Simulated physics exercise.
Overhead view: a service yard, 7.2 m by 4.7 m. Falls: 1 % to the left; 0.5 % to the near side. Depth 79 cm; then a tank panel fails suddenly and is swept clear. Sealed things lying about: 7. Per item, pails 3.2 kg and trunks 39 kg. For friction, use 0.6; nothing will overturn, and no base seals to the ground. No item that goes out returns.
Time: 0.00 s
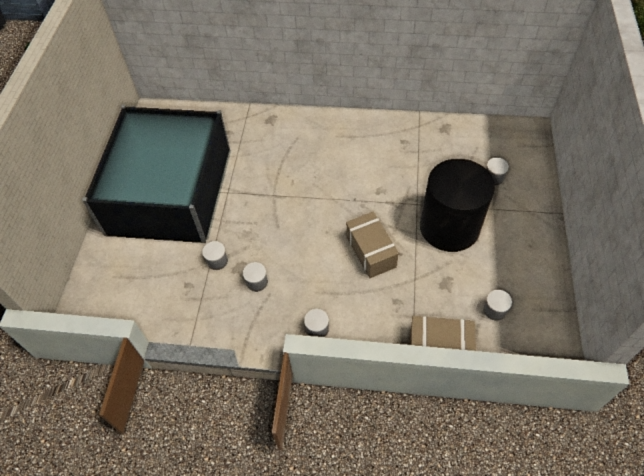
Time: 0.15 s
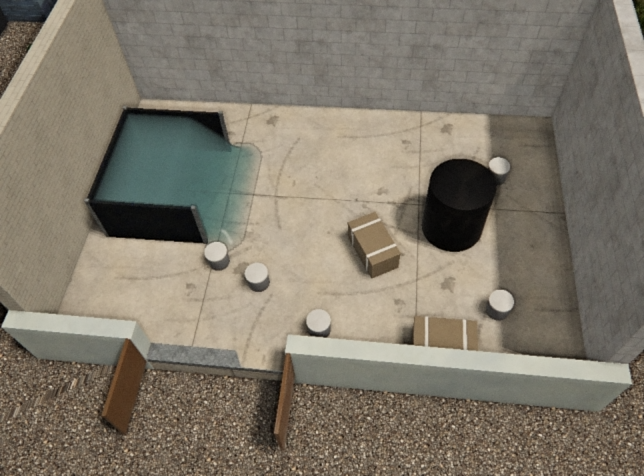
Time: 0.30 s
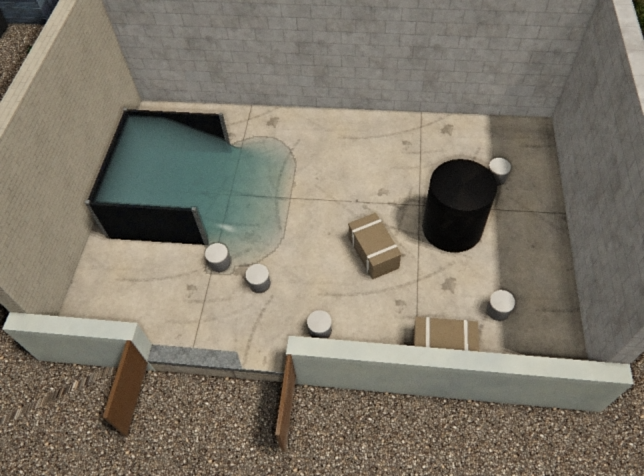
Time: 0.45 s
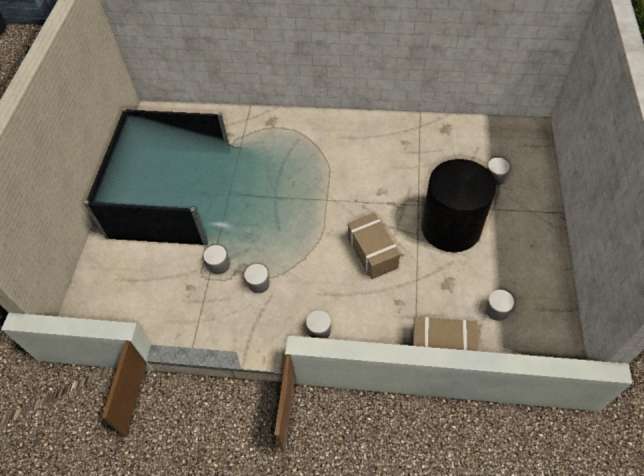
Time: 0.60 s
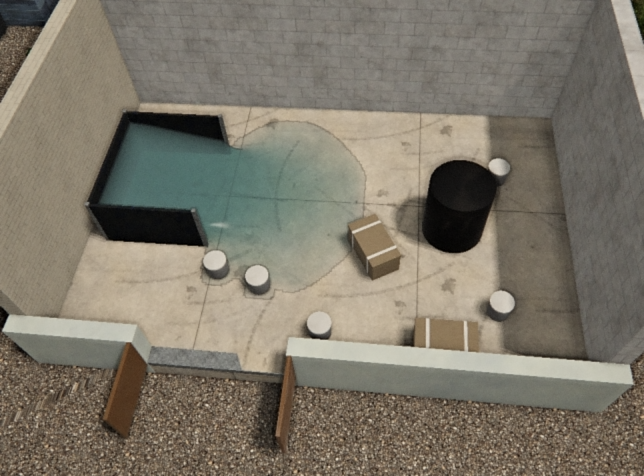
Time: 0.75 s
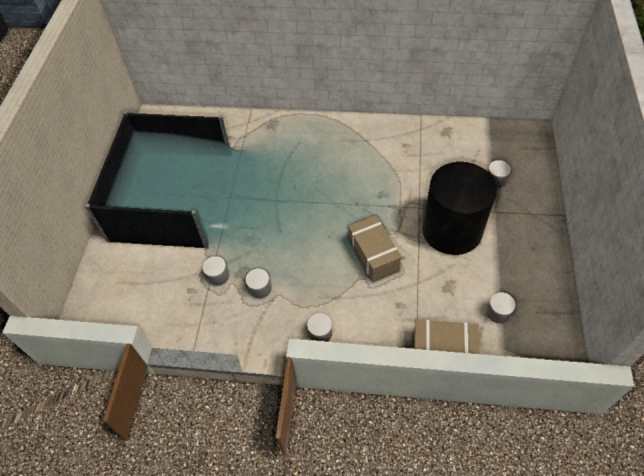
The clip shows a walled yard where water pours from the open right side of a dark tank and spreads rightward across the floor, reaching a wooden crate, while one small pail near the tank shifts slightly.
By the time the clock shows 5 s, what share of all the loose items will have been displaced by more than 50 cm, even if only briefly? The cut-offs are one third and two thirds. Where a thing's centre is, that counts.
Two thirds and above.
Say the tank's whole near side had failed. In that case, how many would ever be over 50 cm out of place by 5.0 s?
The answer then is 3.
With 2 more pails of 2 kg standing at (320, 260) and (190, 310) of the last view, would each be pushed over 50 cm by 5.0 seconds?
In the order asked they come out beyond the limit, inside the limit.
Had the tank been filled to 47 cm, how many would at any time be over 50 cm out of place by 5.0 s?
It would come to 3 of them.
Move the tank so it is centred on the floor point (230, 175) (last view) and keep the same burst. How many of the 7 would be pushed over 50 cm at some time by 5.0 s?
5.
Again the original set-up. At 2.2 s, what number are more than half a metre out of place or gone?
Result: 5.
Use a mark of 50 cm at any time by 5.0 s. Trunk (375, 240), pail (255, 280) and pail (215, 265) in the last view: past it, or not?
In order: Farther, farther and not as far.
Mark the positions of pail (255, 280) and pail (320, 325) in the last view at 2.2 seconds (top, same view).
First one near (263, 343), second near (366, 337).
After 1.1 s 0 of 7 are over 50 cm from their spots; 0 afloat.
After 2.2 s 5 of 7 are over 50 cm from their spots; 2 afloat.
After 3.5 s 5 of 7 are over 50 cm from their spots; 4 afloat.
After 5.0 s 6 of 7 are over 50 cm from their spots, and 6 have been at some point; 5 afloat.
